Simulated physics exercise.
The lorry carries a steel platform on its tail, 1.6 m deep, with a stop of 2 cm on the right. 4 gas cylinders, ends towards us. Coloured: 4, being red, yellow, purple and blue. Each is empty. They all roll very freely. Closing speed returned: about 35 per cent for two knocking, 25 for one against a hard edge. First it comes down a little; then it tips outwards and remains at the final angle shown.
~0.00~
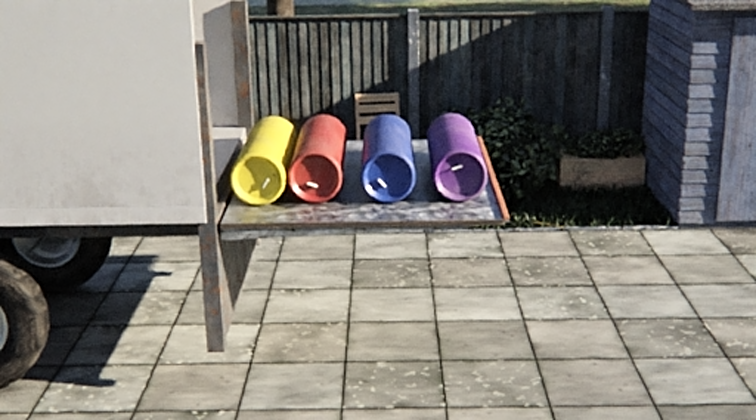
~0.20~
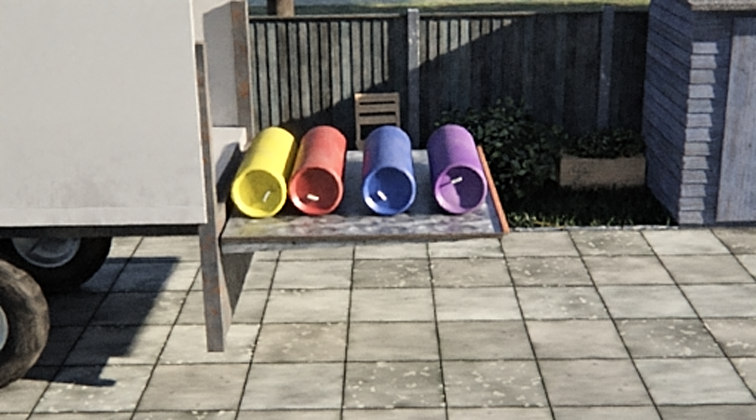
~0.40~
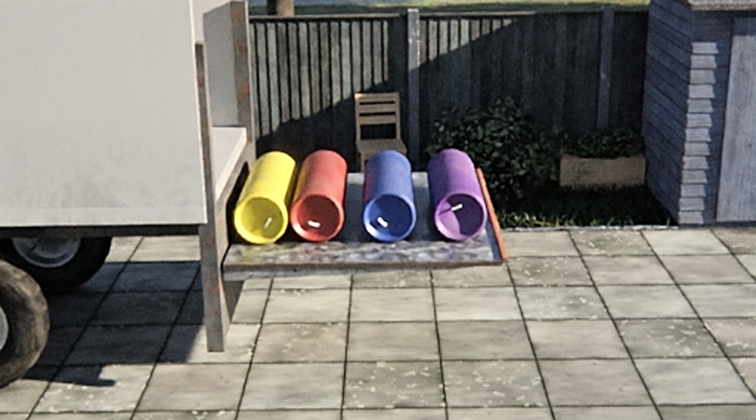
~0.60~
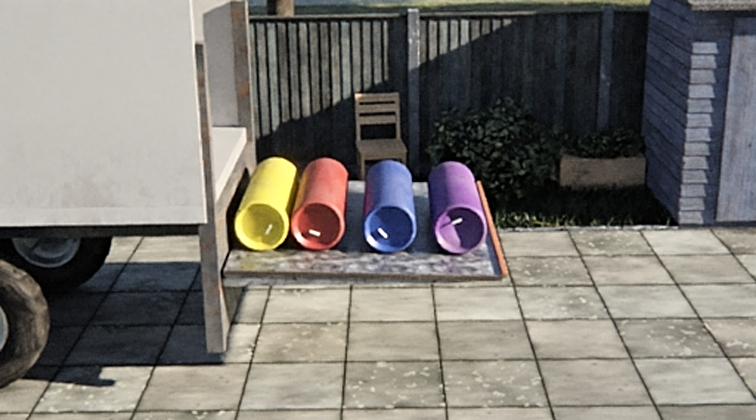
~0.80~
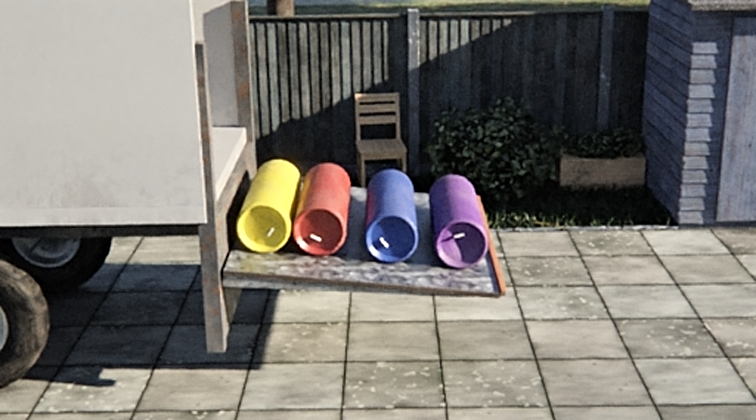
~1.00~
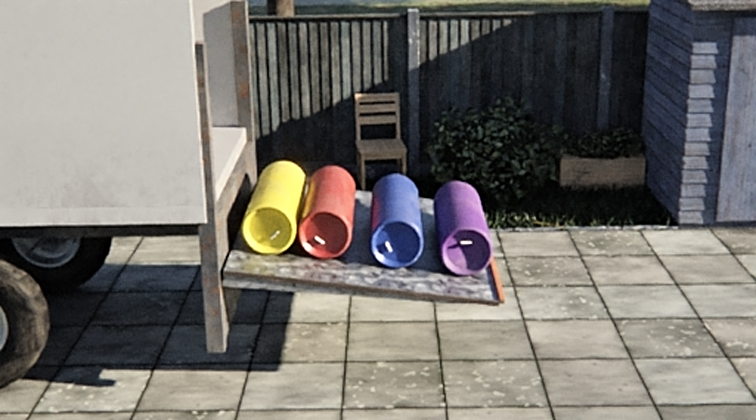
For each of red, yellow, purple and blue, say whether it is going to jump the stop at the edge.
Red - it does, yellow - it does, purple - it does, blue - it does.
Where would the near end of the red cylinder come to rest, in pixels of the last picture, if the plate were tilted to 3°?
I'd put it somewhere near (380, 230).
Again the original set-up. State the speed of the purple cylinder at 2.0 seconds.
It's going at around 1.5 m/s.
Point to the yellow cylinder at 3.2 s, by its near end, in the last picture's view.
(528, 271), more or less.
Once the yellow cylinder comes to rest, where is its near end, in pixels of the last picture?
Roughly (725, 342).
Then, 2.0 s in, red is on the plate, 50 cm from the stop, rolling right; yellow is on the plate, 85 cm from the stop, rolling right; purple is over the stop and falling; blue is on the plate, 15 cm from the stop, rolling right; 1 gone from the plate.
Then, 3.2 s in, red is on the ground; yellow is over the stop and falling; purple is off the lift, on the ground; blue is on the ground; 4 gone from the plate.
In the end (6.2 s), red is on the ground; yellow is on the ground; purple is on the ground; blue is off the lift, on the ground; 4 gone from the plate.
